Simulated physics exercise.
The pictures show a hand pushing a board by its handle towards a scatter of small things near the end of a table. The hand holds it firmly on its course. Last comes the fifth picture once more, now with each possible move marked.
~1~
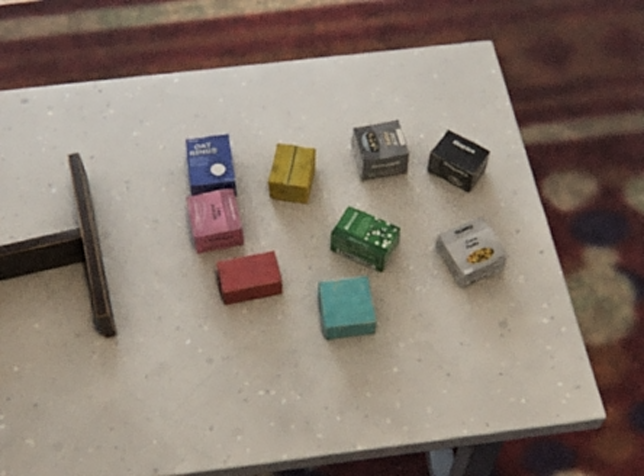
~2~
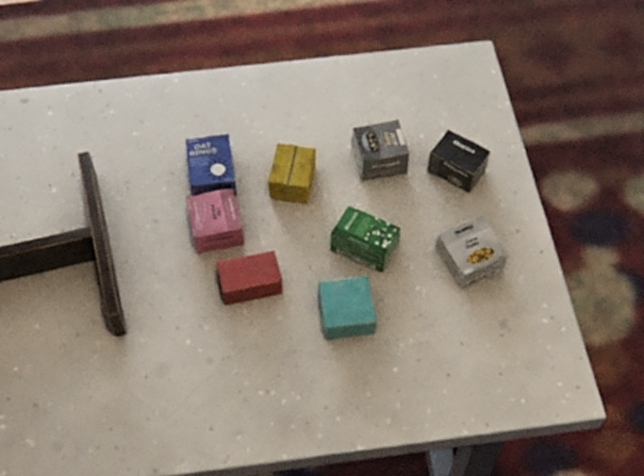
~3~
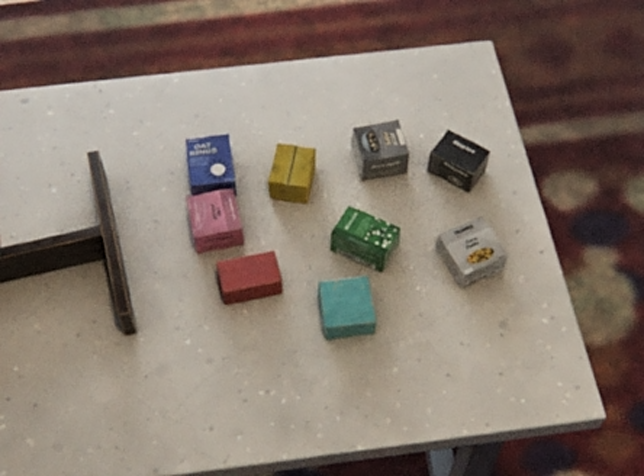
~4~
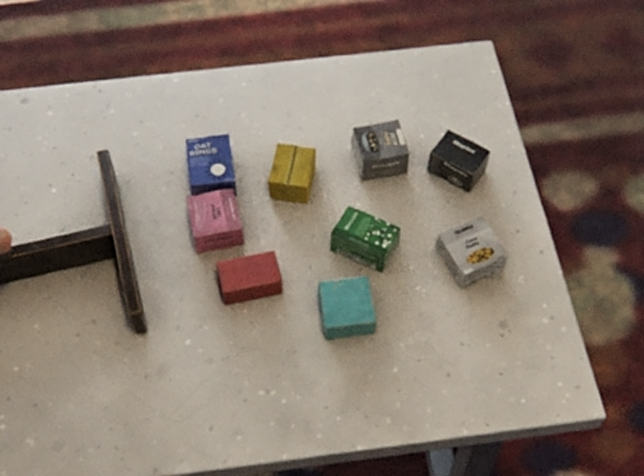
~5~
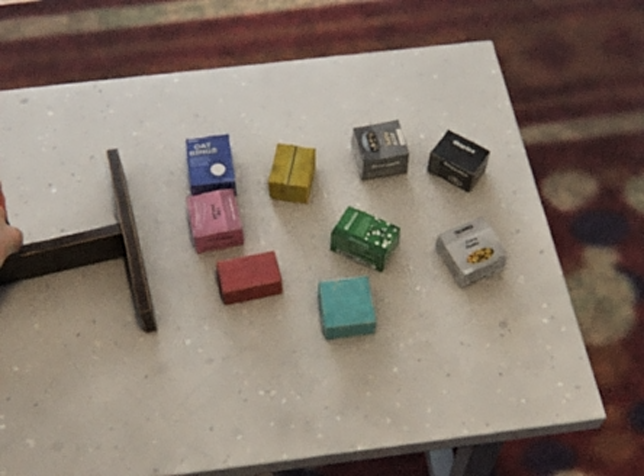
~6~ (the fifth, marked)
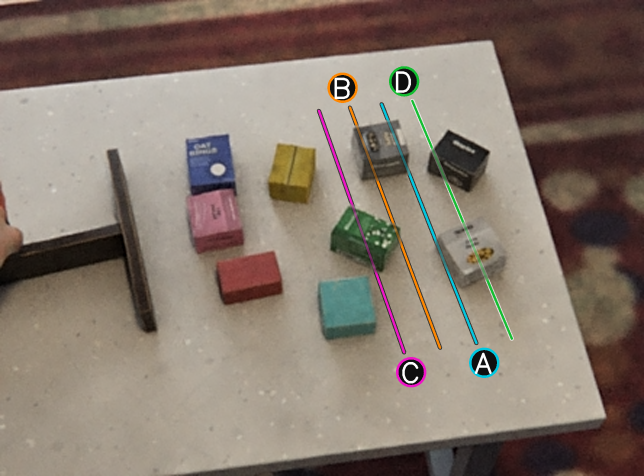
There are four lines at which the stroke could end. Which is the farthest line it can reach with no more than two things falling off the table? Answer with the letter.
Line D.
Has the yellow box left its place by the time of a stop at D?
Yes.
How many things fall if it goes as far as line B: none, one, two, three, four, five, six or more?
By then, none.
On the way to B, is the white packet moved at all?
Yes.
On the marked copy, A at (426, 215); B at (392, 219); C at (358, 222); D at (458, 211).
With D. Early on, board (247, 212); blue packet (261, 161); yellow box (309, 168).
Further on, board (366, 199); black box (484, 166); grey packet (452, 128).
At the end, board (458, 188); grey packet over the edge; black box (528, 163); one fallen.
As for the rest, A is within the limit but short; B is within the limit but short; C is within the limit but short.
